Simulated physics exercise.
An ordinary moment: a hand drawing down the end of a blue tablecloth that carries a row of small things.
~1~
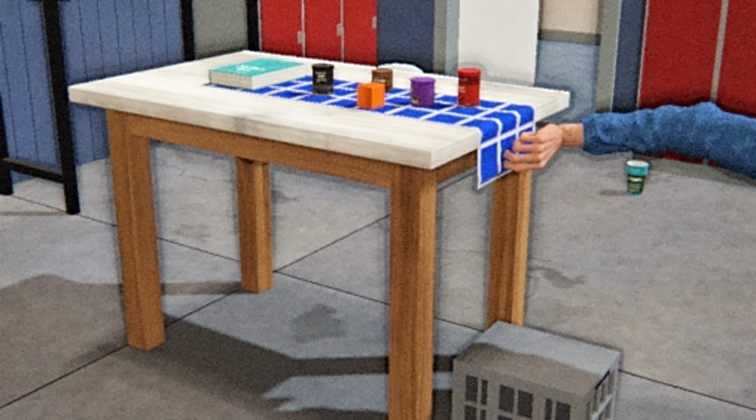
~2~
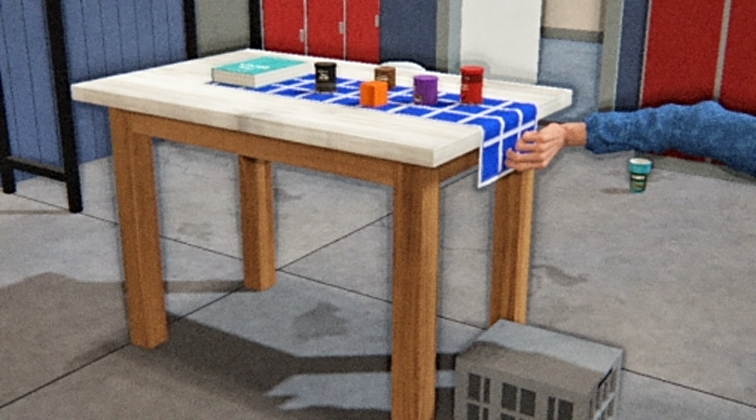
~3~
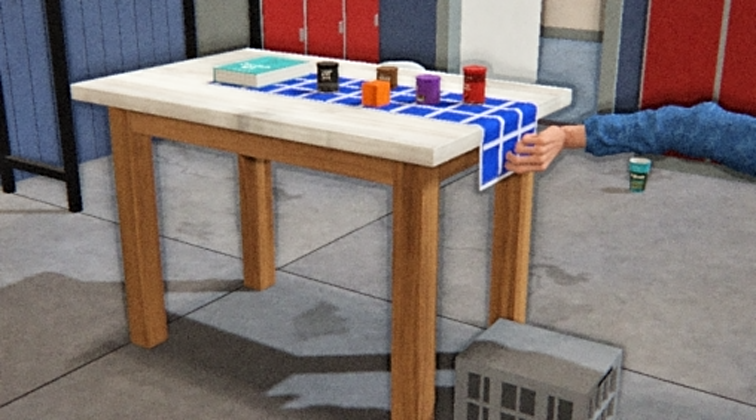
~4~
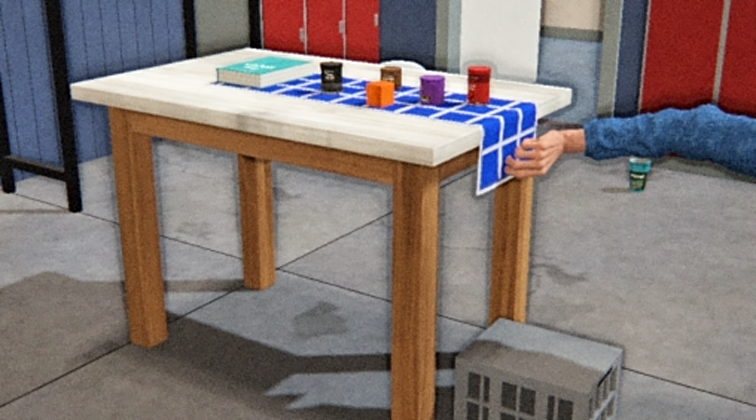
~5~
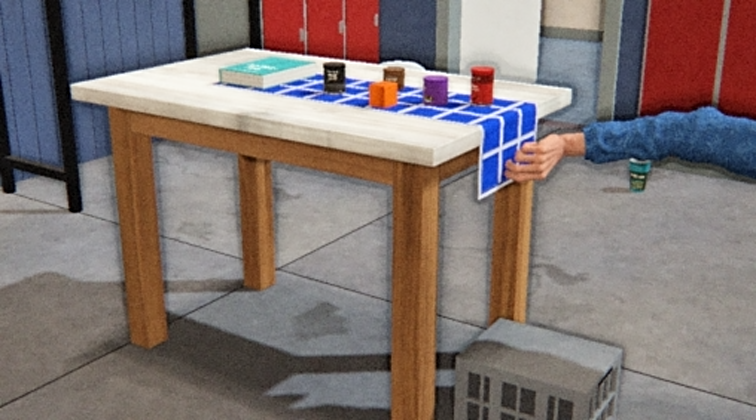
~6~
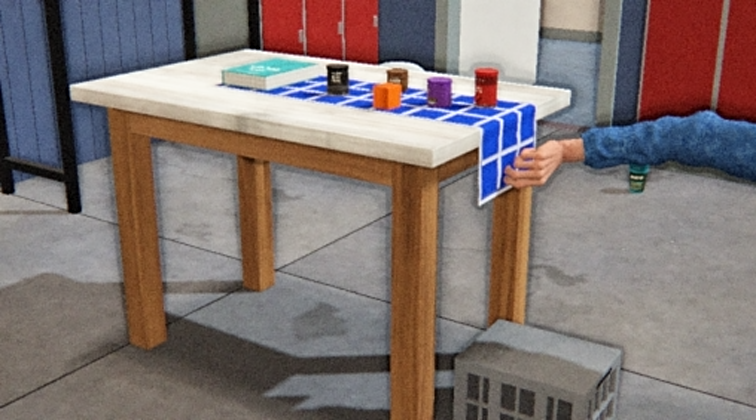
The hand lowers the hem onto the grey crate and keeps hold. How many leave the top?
The workbench loses four.
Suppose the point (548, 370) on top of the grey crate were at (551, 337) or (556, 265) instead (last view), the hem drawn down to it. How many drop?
Then 3 and 1.
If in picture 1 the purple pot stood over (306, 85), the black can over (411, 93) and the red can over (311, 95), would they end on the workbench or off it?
The purple pot remains up; the black can comes down; the red can keeps its place on top.
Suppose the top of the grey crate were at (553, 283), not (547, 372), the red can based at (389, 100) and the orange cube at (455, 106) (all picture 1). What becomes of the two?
The red can does not fall; the orange cube drops off.
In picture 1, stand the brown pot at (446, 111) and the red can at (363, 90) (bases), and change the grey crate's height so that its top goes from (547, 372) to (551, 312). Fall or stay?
The brown pot drops off; the red can holds on.
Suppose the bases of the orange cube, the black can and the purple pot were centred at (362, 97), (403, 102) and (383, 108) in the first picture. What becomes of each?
The orange cube is carried off; the black can comes down; the purple pot falls.
Early on, hem near (506, 278); red can and purple pot gone.
Midway, hem on the crate; red can, purple pot, orange cube and brown pot gone.
Finally, hem on the crate; red can, purple pot, orange cube and brown pot gone. The count of fallen things is four.
